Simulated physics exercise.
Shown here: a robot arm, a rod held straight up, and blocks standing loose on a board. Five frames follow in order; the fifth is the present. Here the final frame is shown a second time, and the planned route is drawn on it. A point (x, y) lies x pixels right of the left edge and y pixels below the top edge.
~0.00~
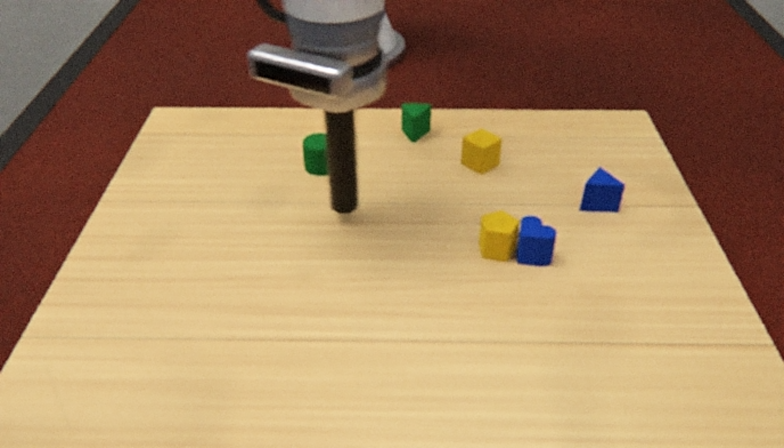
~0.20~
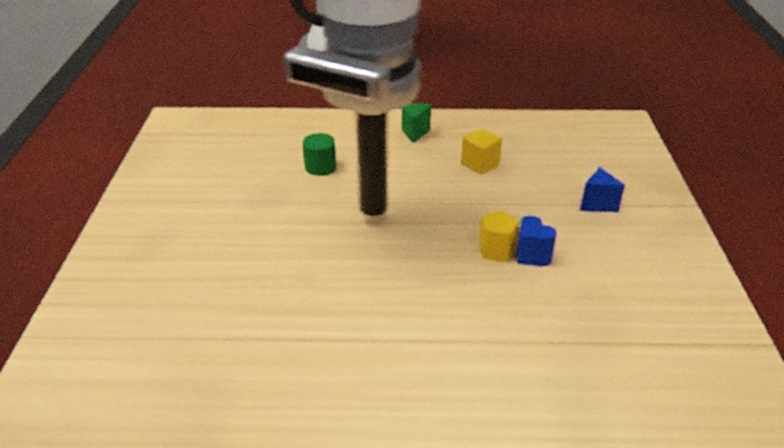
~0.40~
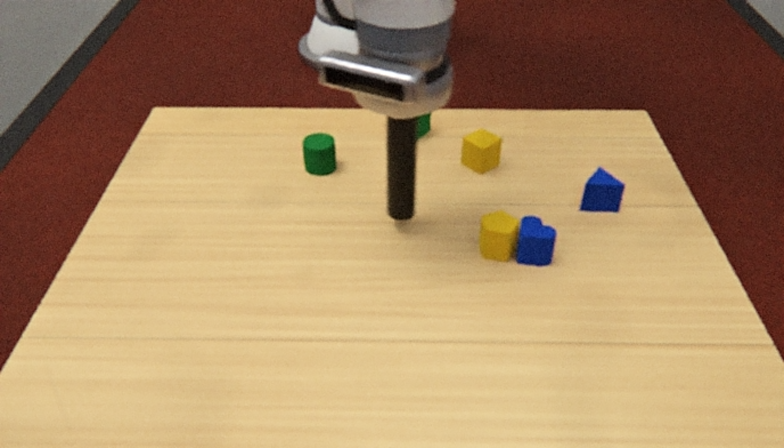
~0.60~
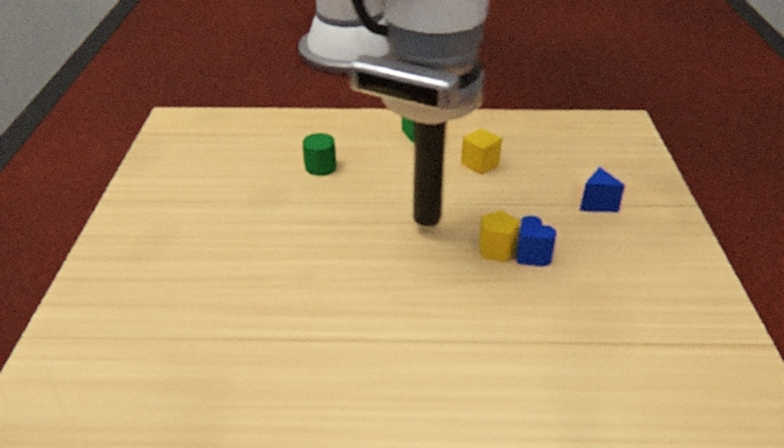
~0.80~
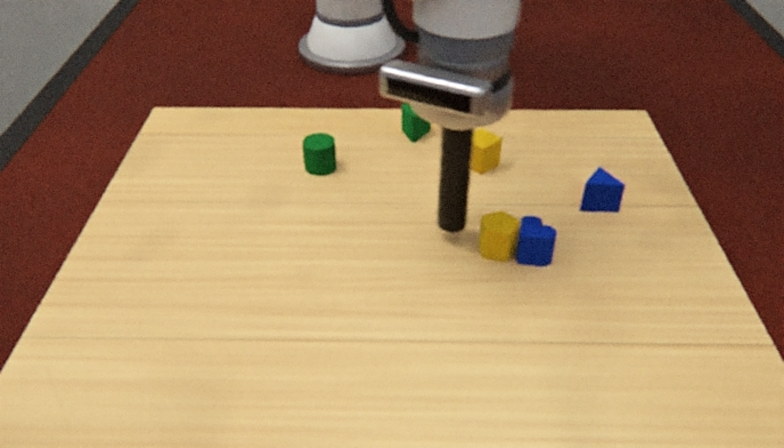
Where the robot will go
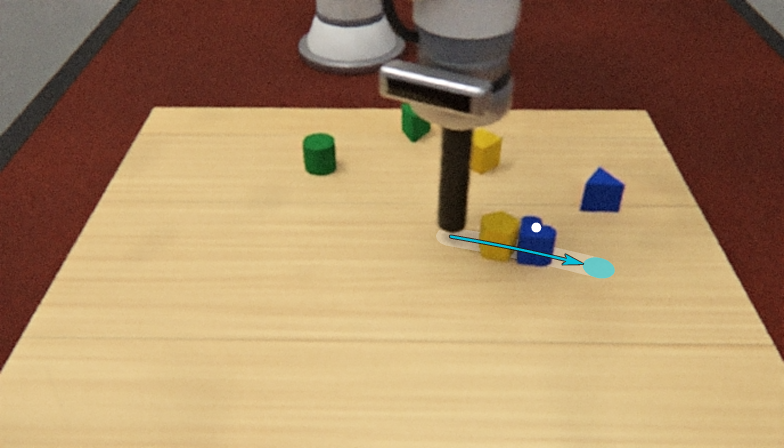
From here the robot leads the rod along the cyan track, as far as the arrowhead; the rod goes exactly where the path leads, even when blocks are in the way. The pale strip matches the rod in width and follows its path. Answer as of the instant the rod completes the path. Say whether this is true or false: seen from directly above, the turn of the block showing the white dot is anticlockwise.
Answer: False.
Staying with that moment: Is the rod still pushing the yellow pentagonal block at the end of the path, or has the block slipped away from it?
Ahead of the rod.
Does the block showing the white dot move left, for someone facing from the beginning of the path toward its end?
Short answer: No.
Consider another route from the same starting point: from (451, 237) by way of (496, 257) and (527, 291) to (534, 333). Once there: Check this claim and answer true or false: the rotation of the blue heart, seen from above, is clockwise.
Verdict: False.
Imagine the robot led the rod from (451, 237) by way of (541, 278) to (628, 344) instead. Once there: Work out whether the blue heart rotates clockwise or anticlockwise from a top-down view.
That block twists counter-clockwise.
The line goes from (451, 237) over (523, 250) to (599, 268); the dot is on the blue heart.
The first path, step by step. One third of the way, rod (501, 233); yellow pentagonal block (537, 228); blue heart (569, 236), turned 20° clockwise.
Two thirds of the way, rod (551, 243); yellow pentagonal block (587, 241); blue heart (619, 253), turned 35° clockwise.
At the end, rod (602, 255); yellow pentagonal block (635, 257), turned 40° clockwise; blue heart (660, 278), turned 60° clockwise.
